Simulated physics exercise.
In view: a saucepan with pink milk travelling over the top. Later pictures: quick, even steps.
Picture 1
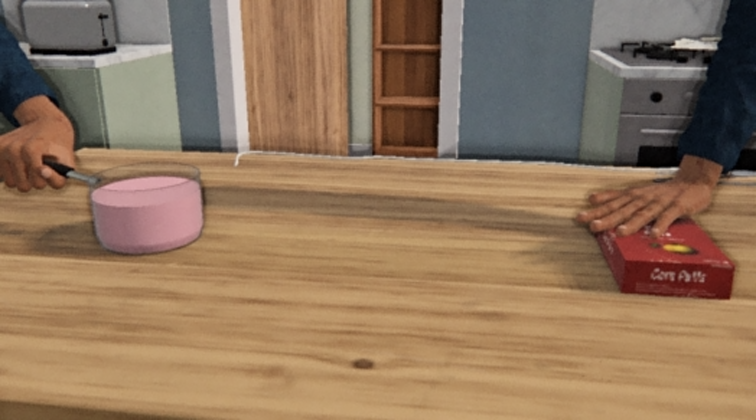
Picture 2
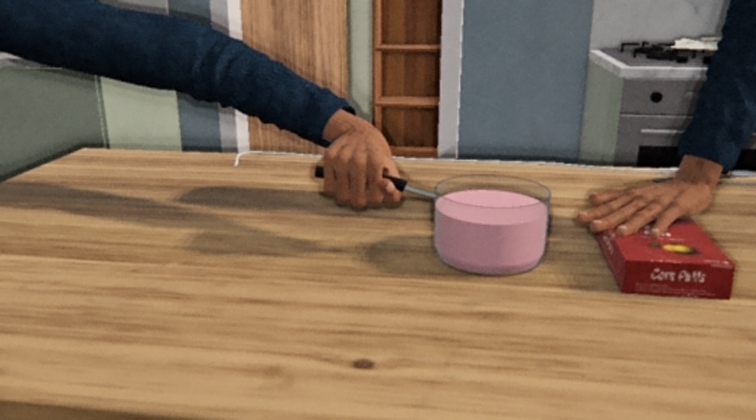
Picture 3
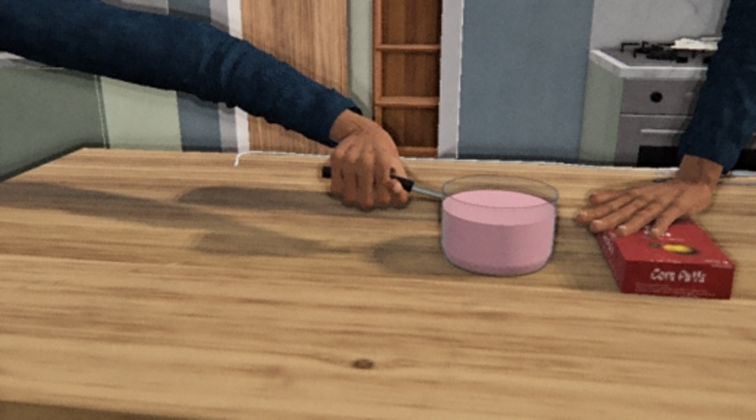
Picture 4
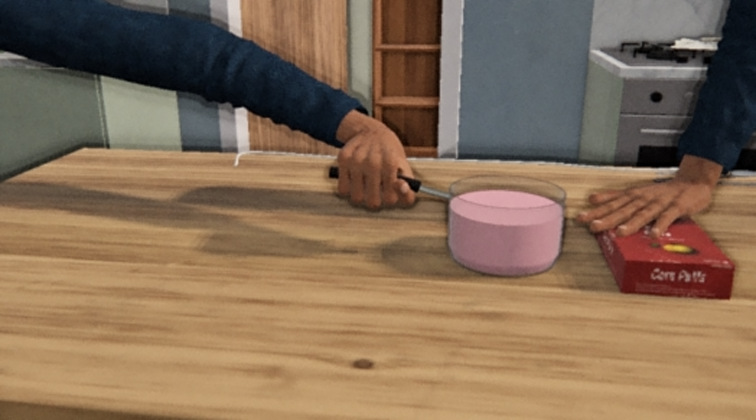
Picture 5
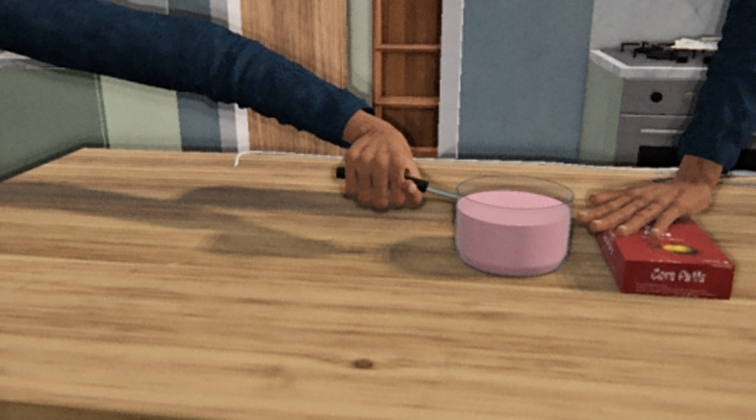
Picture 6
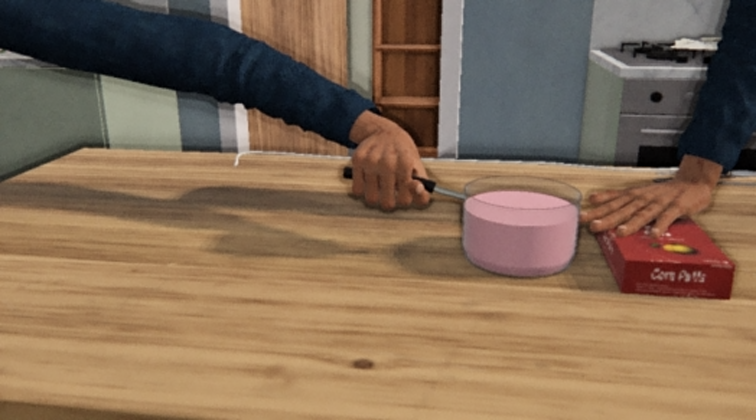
At first, a saucepan of pink milk rests on the left of a wooden table, one hand gripping its handle while another hand lies on a red packet at the right. The arm then carries the pan well across to the right, and it continues in small, even shifts closer to the packet, which stays still.
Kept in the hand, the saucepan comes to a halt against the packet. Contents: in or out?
The liquid never pours over.
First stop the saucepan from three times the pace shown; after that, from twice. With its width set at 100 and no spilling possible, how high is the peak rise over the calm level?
The first case gives 25 per cent of the width, the second 15 per cent.
A moment on, the saucepan meets the packet.
Further on, the pink milk surges up the wall; the wave climbs under half way to the rim.
When it is over, the saucepan stands at the packet; all is still inside.
